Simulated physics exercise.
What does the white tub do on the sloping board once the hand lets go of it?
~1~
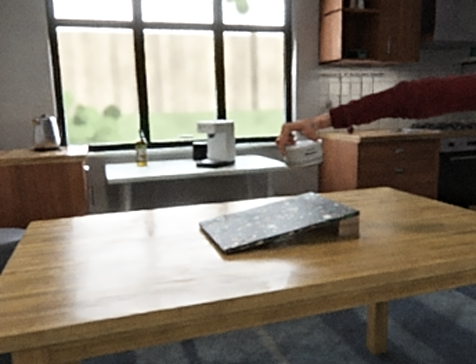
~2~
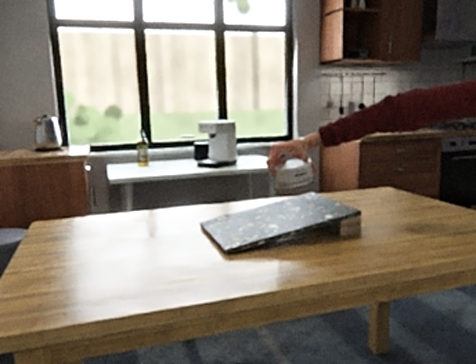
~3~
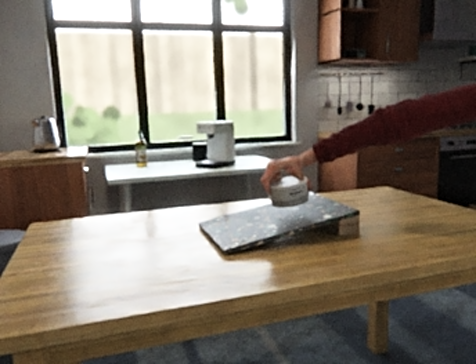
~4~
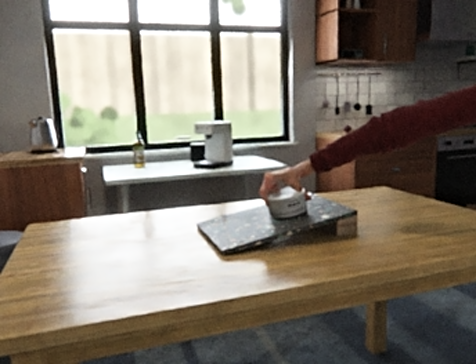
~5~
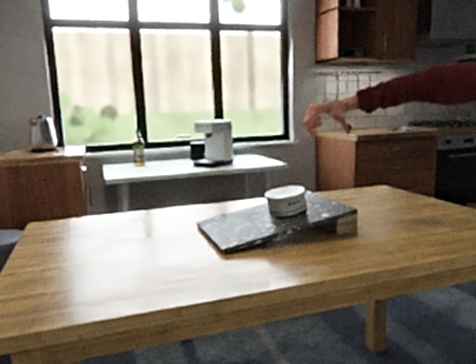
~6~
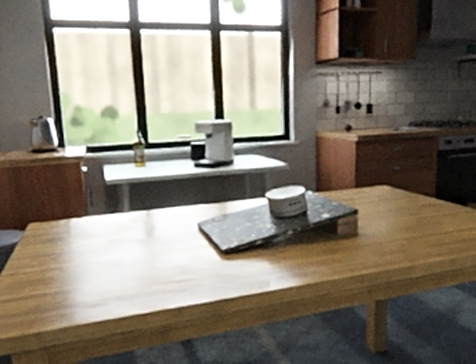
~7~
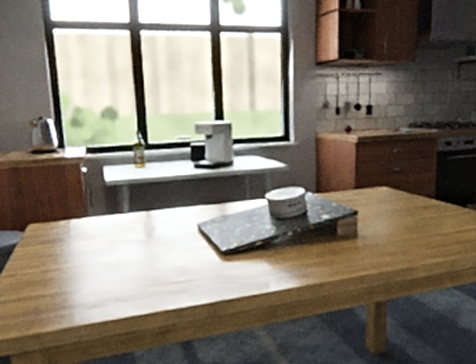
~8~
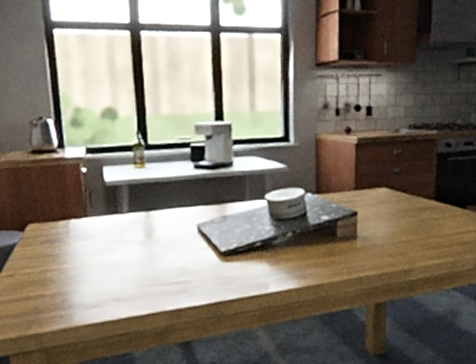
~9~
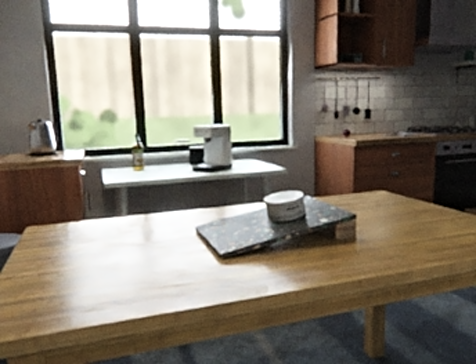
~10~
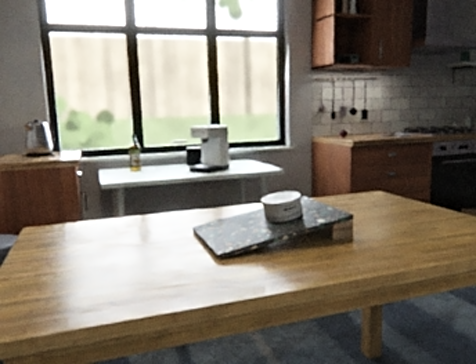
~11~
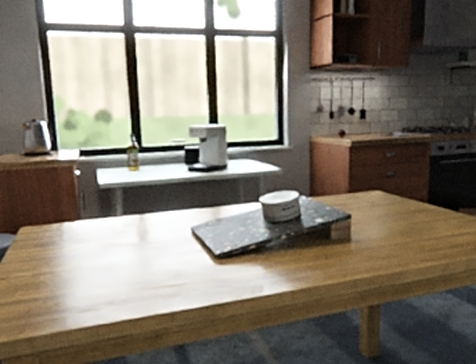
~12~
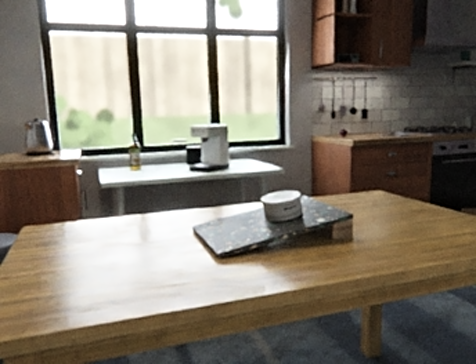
It stays where the hand set it, resting on the slope without sliding or rolling down.
